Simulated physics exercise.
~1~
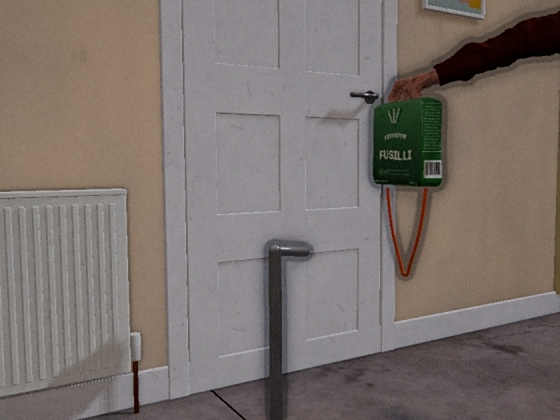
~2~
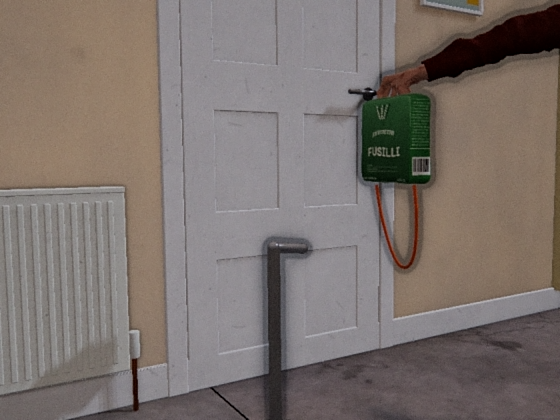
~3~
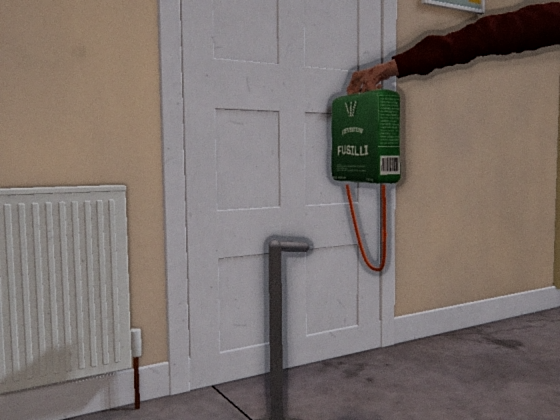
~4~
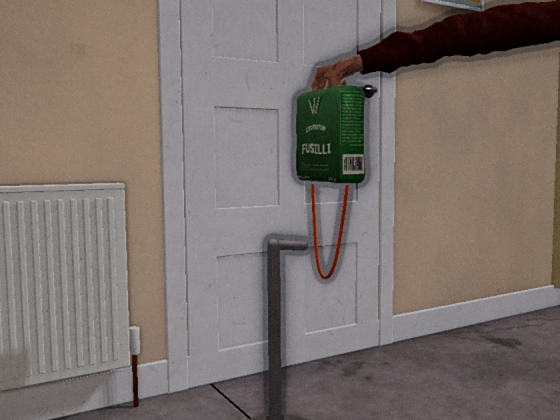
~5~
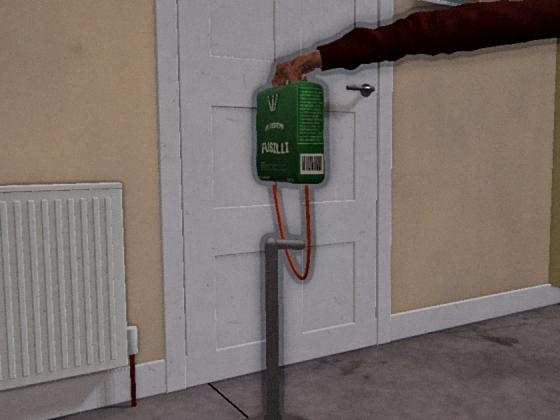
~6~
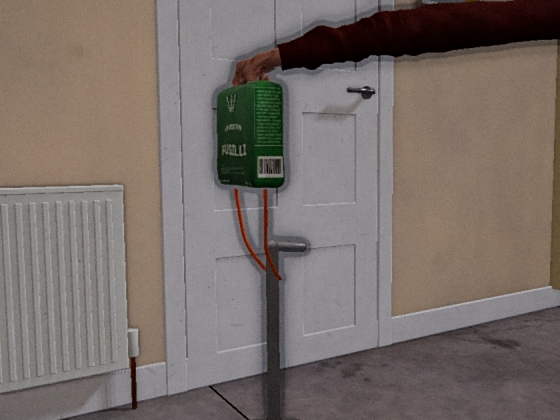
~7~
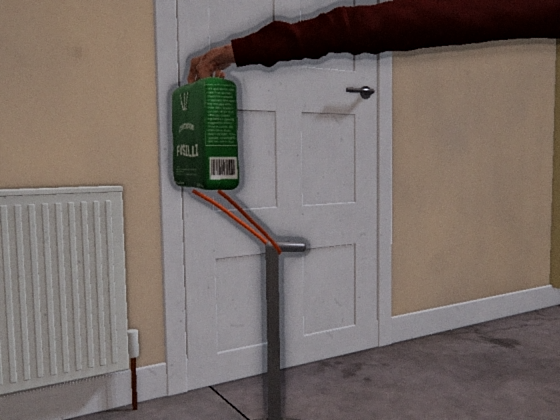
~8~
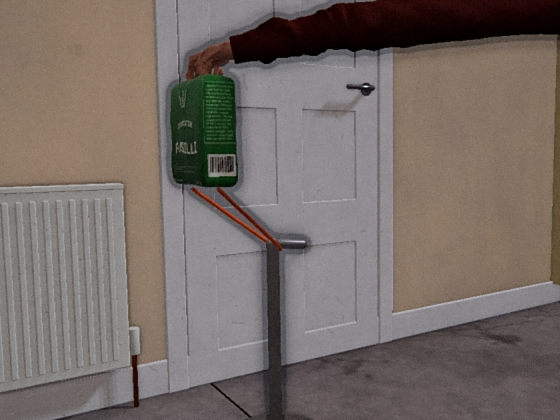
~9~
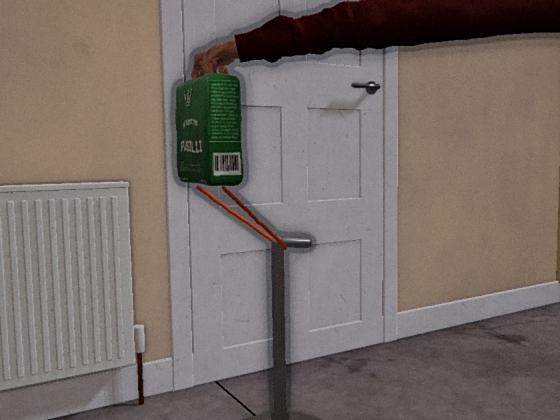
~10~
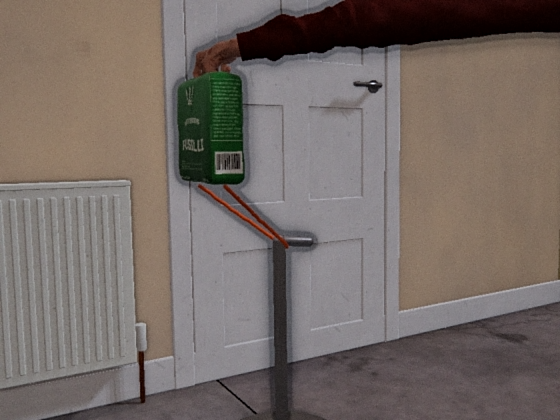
By a white door, a hand carries a green sack left until its loop snags on a post.
